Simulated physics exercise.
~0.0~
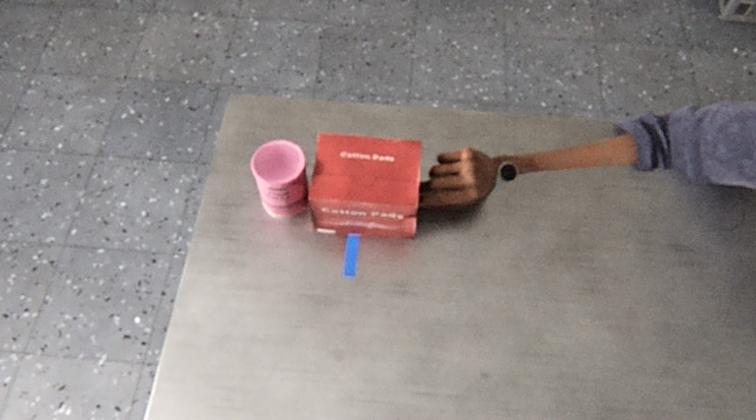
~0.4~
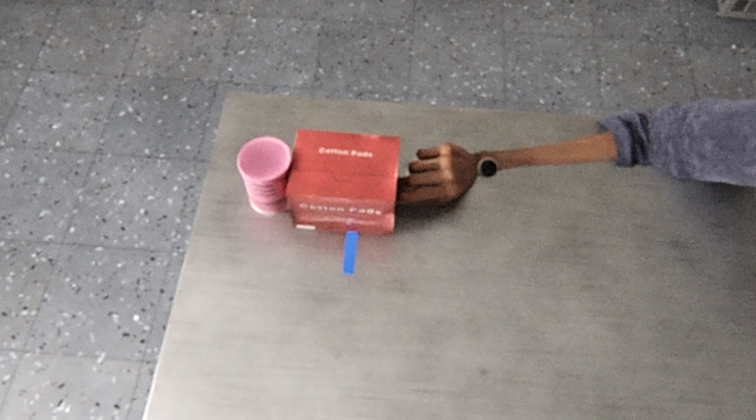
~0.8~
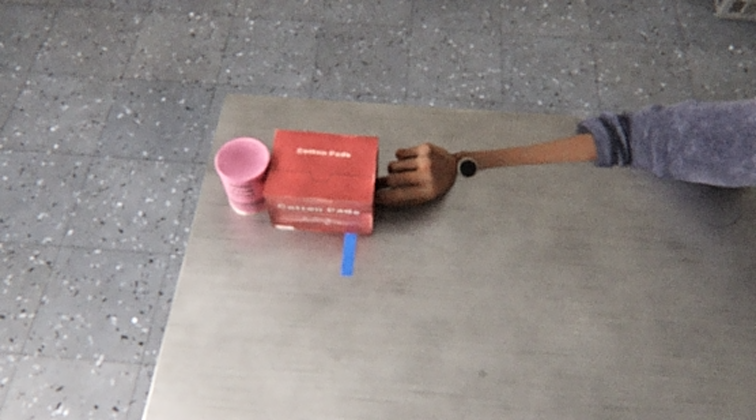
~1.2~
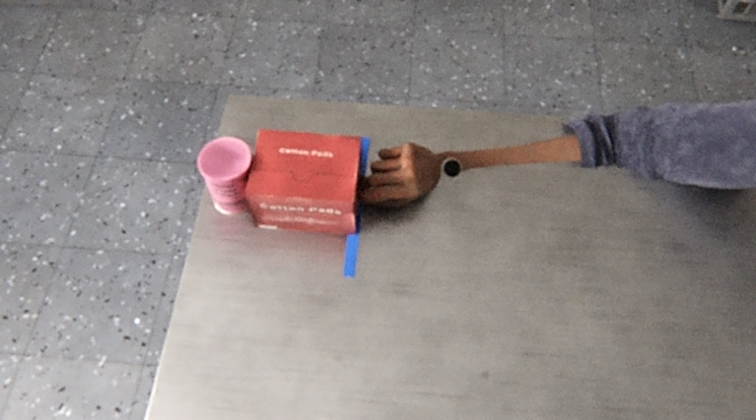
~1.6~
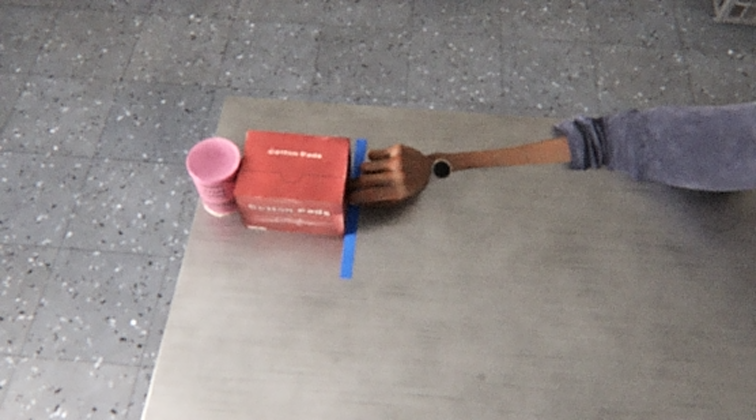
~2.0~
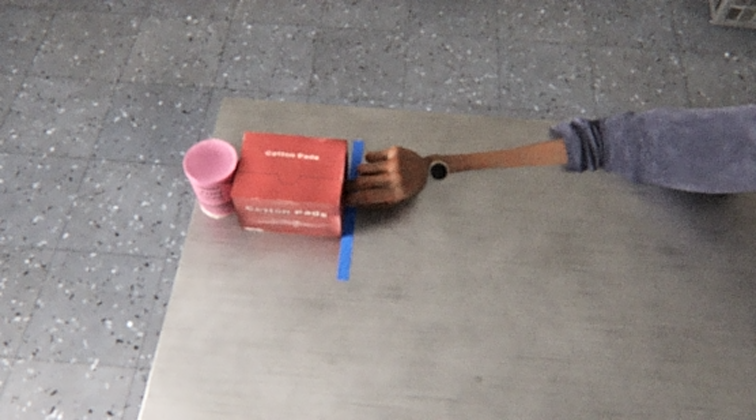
On a grey metal table, a hand pushed a red box of cotton pads to the left, sliding the pink pot beside it toward the edge and uncovering a blue tape strip, and finally stopped with the pot still upright on the table.
